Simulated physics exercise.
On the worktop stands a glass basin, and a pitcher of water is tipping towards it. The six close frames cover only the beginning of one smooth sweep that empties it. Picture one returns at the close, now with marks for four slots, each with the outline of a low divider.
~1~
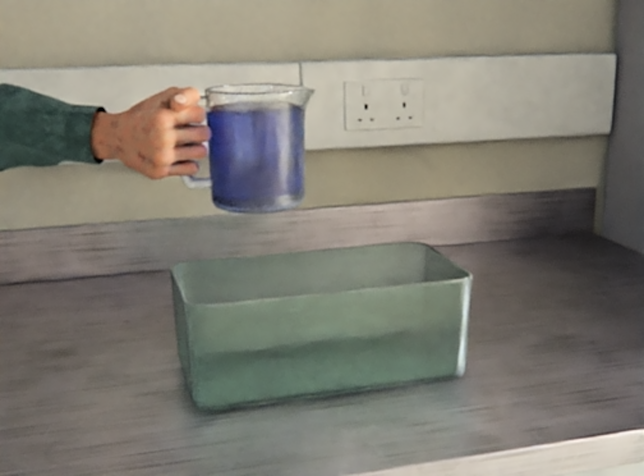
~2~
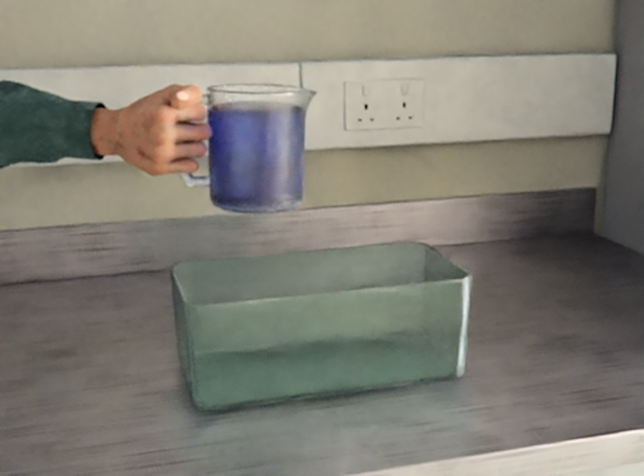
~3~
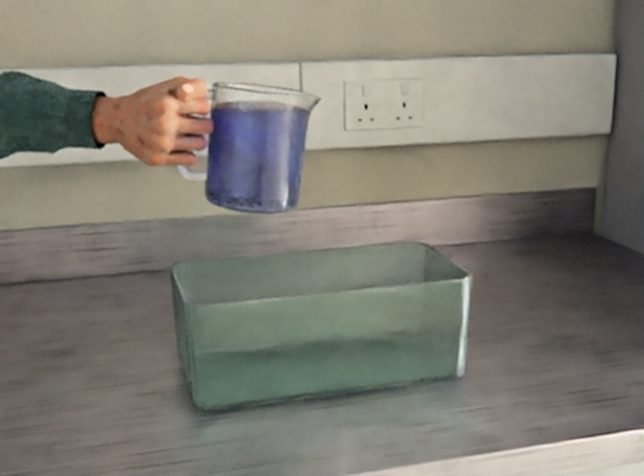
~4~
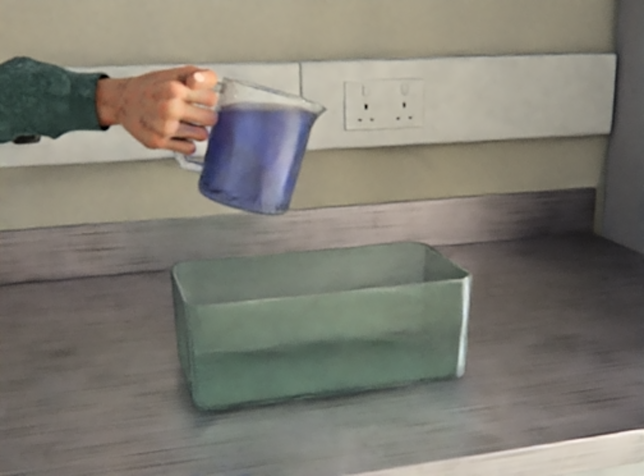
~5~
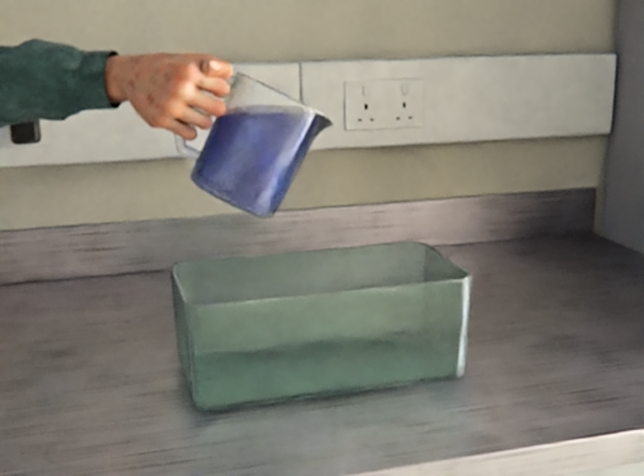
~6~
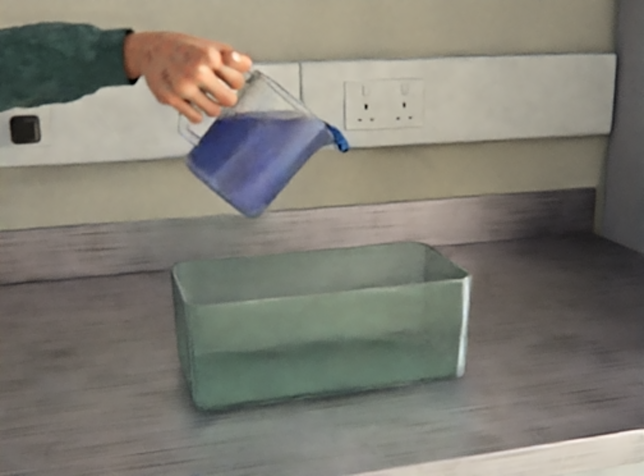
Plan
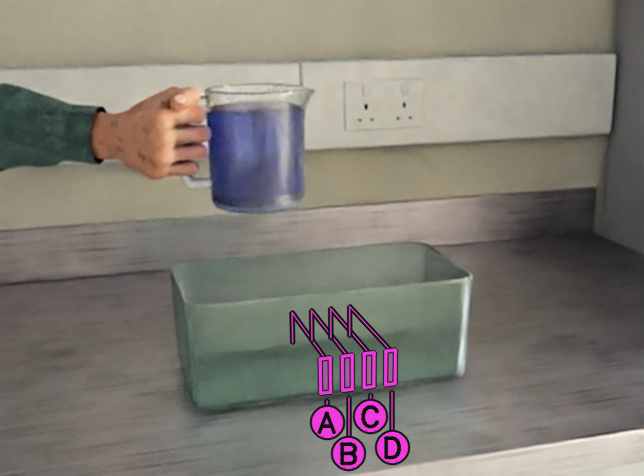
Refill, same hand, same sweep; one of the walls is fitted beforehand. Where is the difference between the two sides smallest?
Choose D.
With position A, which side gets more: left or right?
The right side.
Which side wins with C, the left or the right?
The right one.
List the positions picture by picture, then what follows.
The first frame shows upright, lip at (313, 89); basin from (192, 409) to (464, 373); nothing has left yet.
The second frame shows upright, lip at (314, 91); nothing has left yet.
The third frame shows tipped about 8°, lip at (319, 97); nothing has left yet.
The fourth frame shows tipped about 17°, lip at (325, 108); nothing has left yet.
The fifth frame shows tipped about 28°, lip at (331, 123); nothing has left yet.
The sixth frame shows tipped about 42°, lip at (333, 141); water is over the lip, down to (342, 148).
In magenta, A at (327, 400); B at (348, 397); C at (370, 394); D at (392, 391).
With A, about 9 % ends left of the wall and 88 % right of it; 3 % is lost outside.
With B, about 8 % ends left of the wall and 89 % right of it; 3 % is lost outside.
With C, about 28 % ends left of the wall and 68 % right of it; 3 % is lost outside.
With D, about 54 % ends left of the wall and 43 % right of it; 3 % is lost outside.
